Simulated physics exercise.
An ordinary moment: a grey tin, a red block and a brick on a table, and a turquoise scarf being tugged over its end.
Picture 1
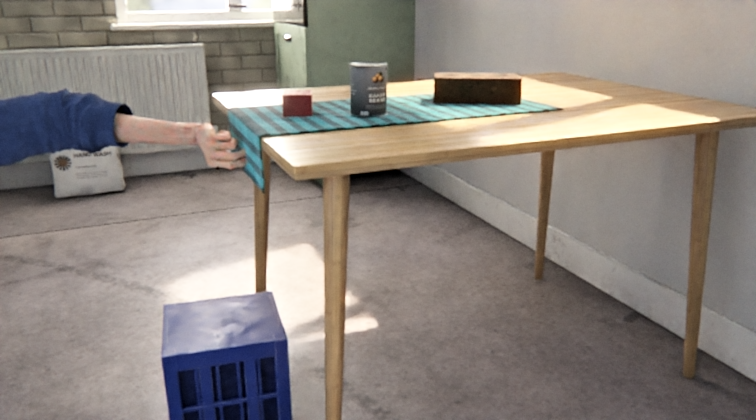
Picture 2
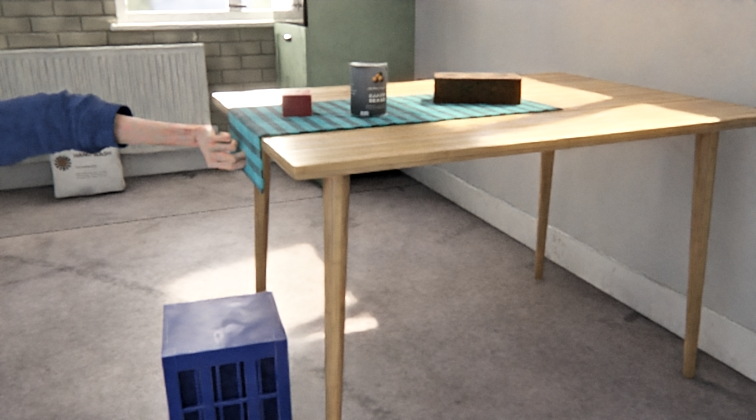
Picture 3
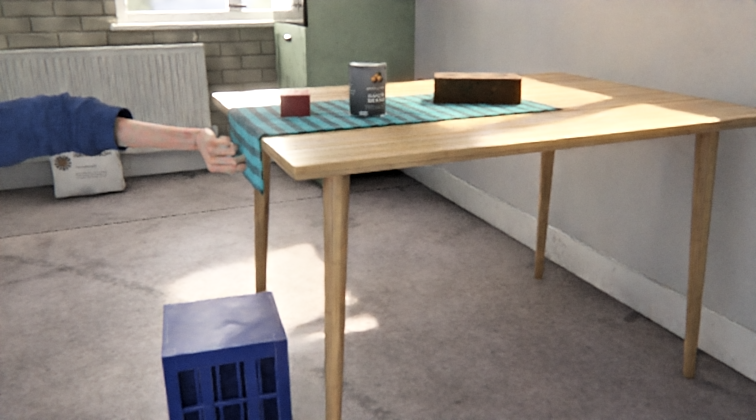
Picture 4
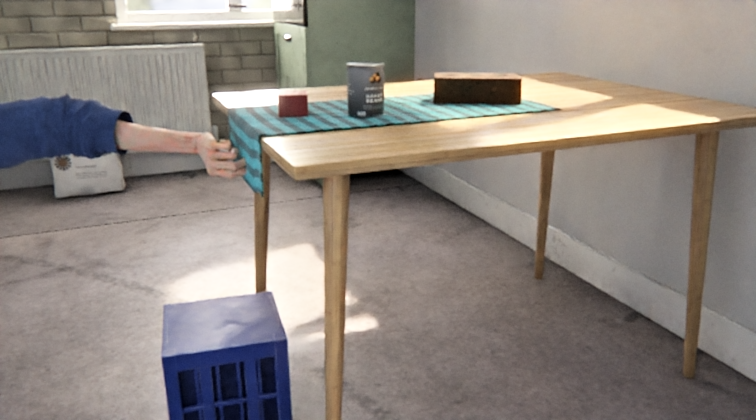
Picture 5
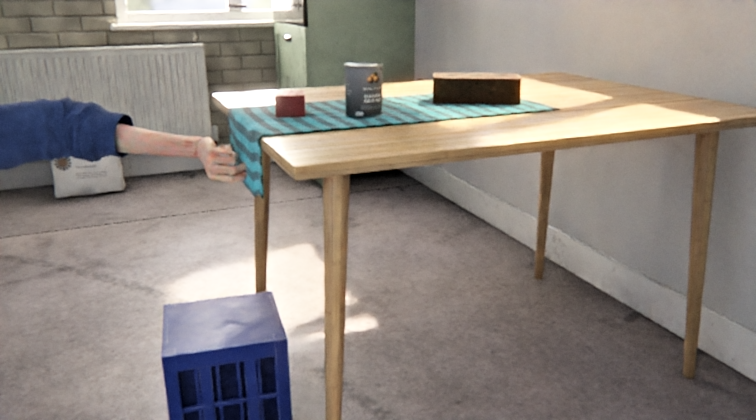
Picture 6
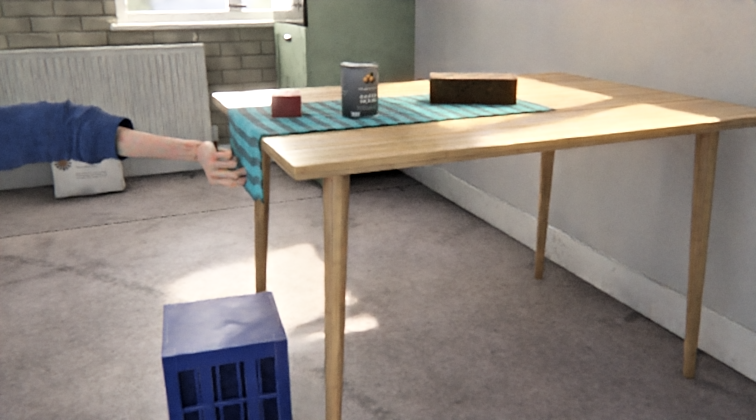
At the start, a hand in a blue sleeve grips the end of a turquoise scarf hanging over a wooden table's left edge, with a red block, grey tin and brown brick on it. The hand then pulls slightly downward, and the scarf and all three objects shift a little to the left.
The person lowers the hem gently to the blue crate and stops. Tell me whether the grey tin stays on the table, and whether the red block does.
The grey tin falls off. The red block falls off.
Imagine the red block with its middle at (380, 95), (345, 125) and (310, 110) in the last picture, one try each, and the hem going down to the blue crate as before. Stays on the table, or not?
Over, then Stays, then Over.
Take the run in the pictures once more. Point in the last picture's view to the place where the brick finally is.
The middle of it sits at pixel (348, 97).
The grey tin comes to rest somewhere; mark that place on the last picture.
It ends up somewhere near (193, 299).
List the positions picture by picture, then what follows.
In the first picture, scarf end (264, 193); grey tin (368, 64); red block (297, 92); brick (477, 75); top of the crate (204, 338).
In the second picture, scarf end (263, 194), far hem (563, 109); red block (297, 92); red block stands on the cloth.
In the third picture, scarf end (263, 195); grey tin (368, 64).
In the fourth picture, scarf end (263, 196), far hem (562, 110); red block (293, 92).
In the fifth picture, scarf end (263, 199); grey tin (364, 64).
In the sixth picture, scarf end (263, 203), far hem (557, 110); grey tin (360, 64); red block (286, 93); top of the crate (204, 338).
Then, 0.60 s after the last picture, hem going down; tin carried along near (312, 93); block tipping at the edge near (233, 109).
Then, 1.38 s after the last picture, hem going down; tin carried along near (255, 94); block down below near (211, 277).
At rest, hem on the crate; tin down below near (193, 299); block down below near (211, 277). The grey tin is carried off the end and the red block falls off.
